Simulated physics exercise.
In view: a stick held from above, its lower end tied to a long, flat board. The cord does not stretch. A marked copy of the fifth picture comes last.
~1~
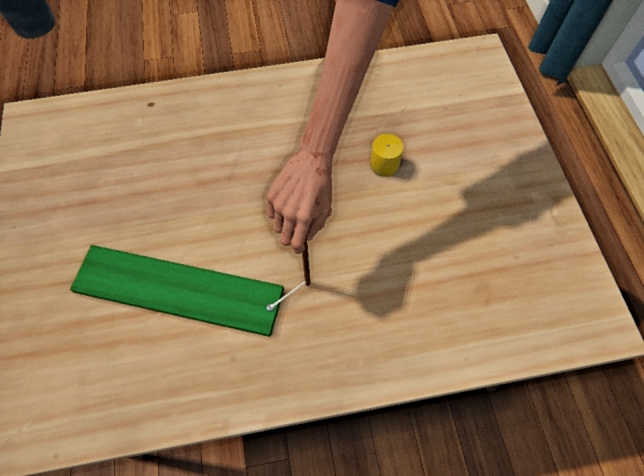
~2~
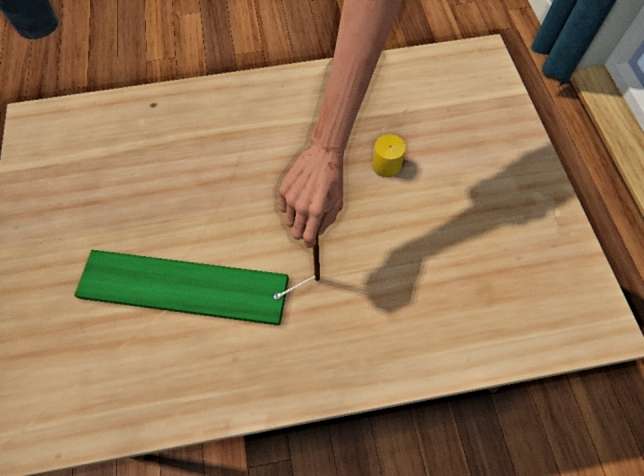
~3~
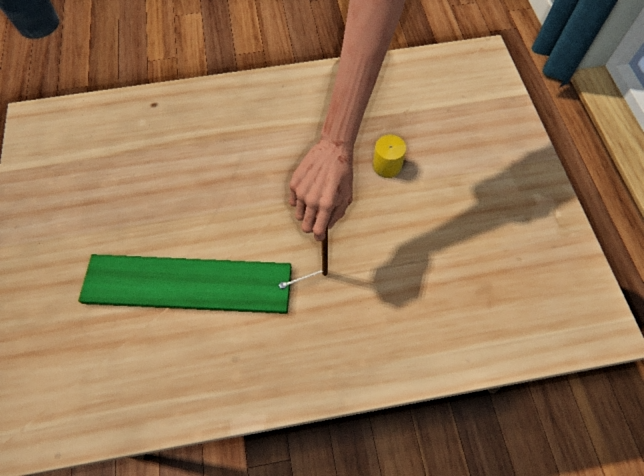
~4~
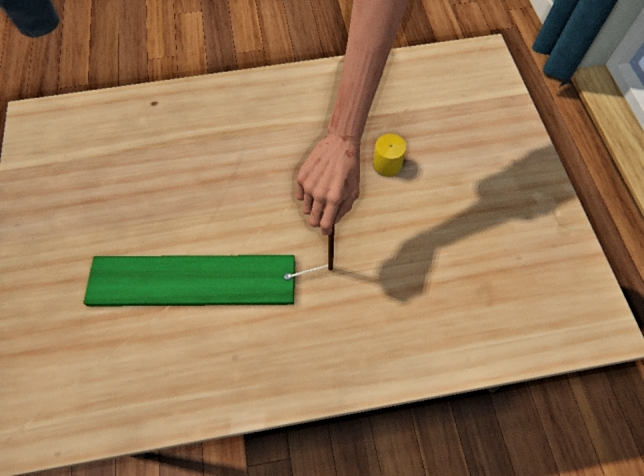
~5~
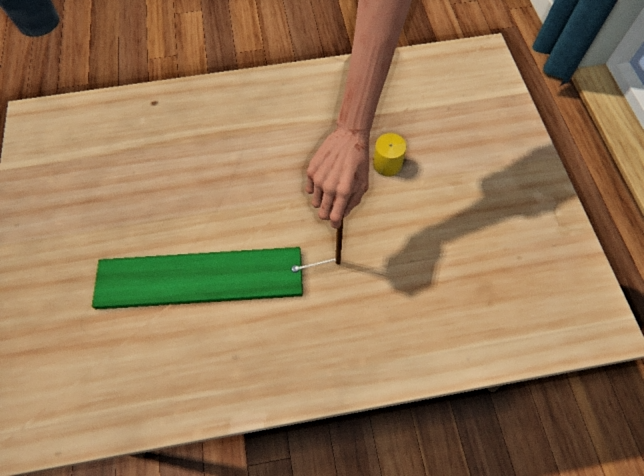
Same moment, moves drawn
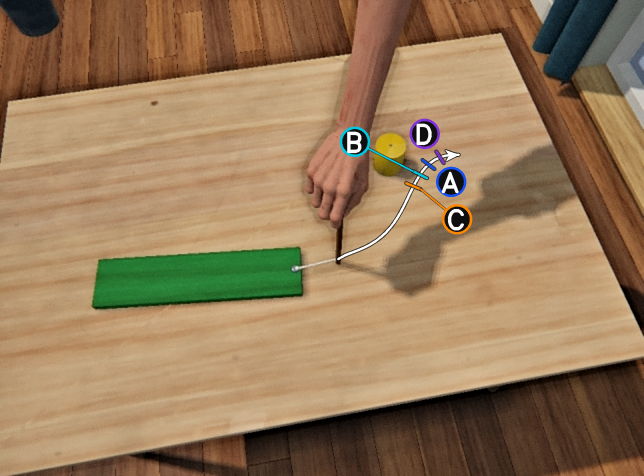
On a wooden tabletop, a hand moves a stick rightward, pulling a green board by a cord.
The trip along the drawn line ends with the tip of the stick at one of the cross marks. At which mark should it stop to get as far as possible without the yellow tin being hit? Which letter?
As far as tick B.
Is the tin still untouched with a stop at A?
No.
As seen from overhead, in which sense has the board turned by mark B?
Anticlockwise.
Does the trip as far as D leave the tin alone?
No.
On the marked copy, A at (428, 164); B at (420, 175); C at (413, 186); D at (440, 157); the route from (338, 259) via (406, 202) to (459, 155).
Following B. Soon after the start, foot of the stick (379, 239), middle of the board (243, 266).
Later, foot of the stick (405, 205), middle of the board (281, 252).
In the end, foot of the stick (420, 176), middle of the board (309, 236); nothing has been touched.
As for the rest, A is too far, the tin has been hit; C is safe but short; D is too far, the tin has been hit.
